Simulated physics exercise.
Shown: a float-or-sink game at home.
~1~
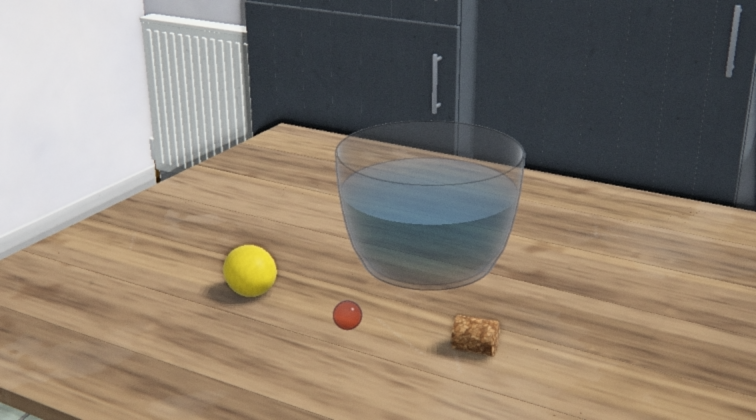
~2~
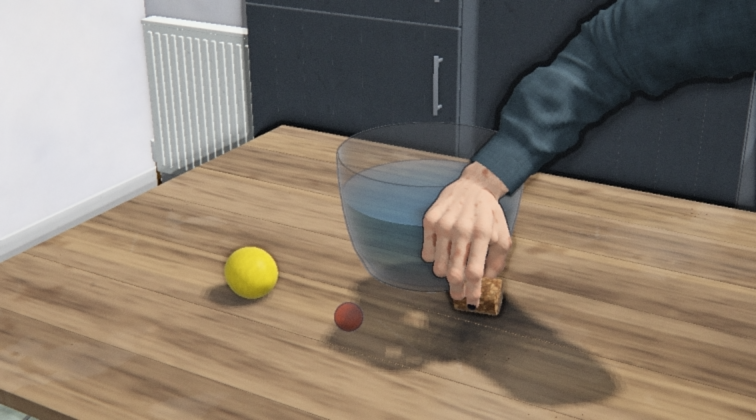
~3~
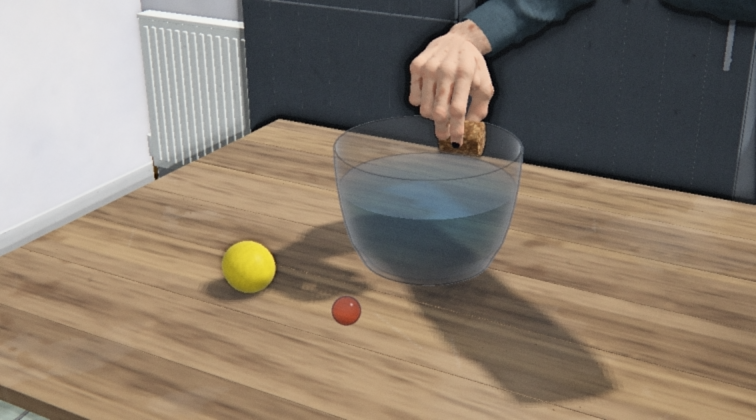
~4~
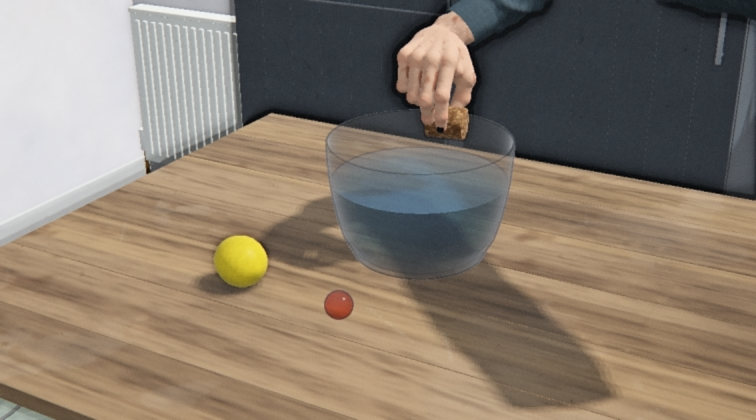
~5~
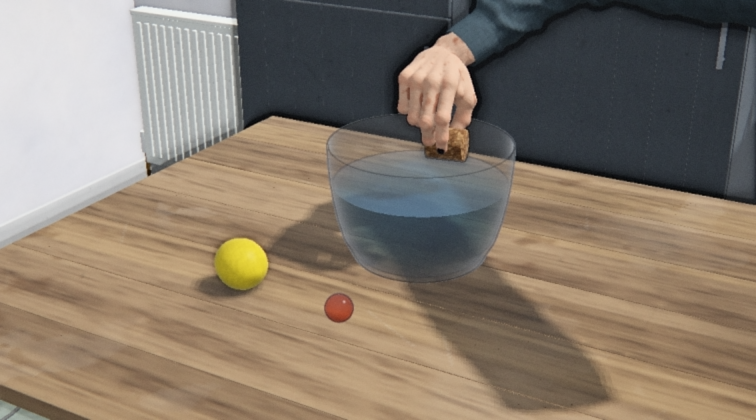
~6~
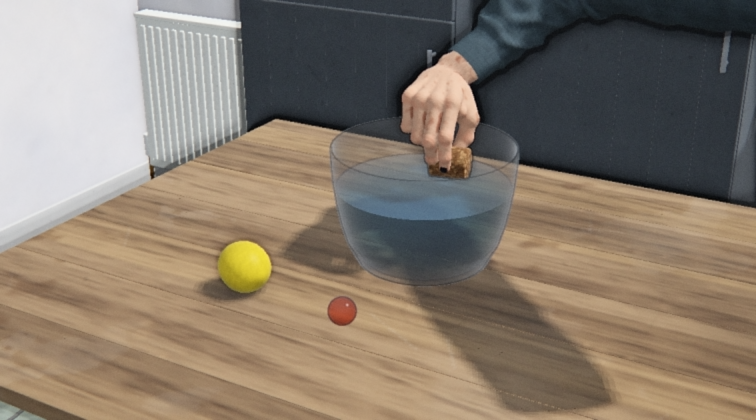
On a wooden table, a hand picks up a cork and lowers it into a bowl.
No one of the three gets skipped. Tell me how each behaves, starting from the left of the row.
Going from the left, the first one keeps afloat, the next one heads down, and the last one keeps afloat.
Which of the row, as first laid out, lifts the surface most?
That is the leftmost piece.
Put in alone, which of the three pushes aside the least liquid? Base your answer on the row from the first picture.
Result: The right-hand body.
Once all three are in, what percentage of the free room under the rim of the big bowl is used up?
8 per cent.
Shortly, the cork bobs at the top.
Then, the glass marble ends at the bottom.
At the finish, the lemon bobs at the top; afloat, lemon and cork.
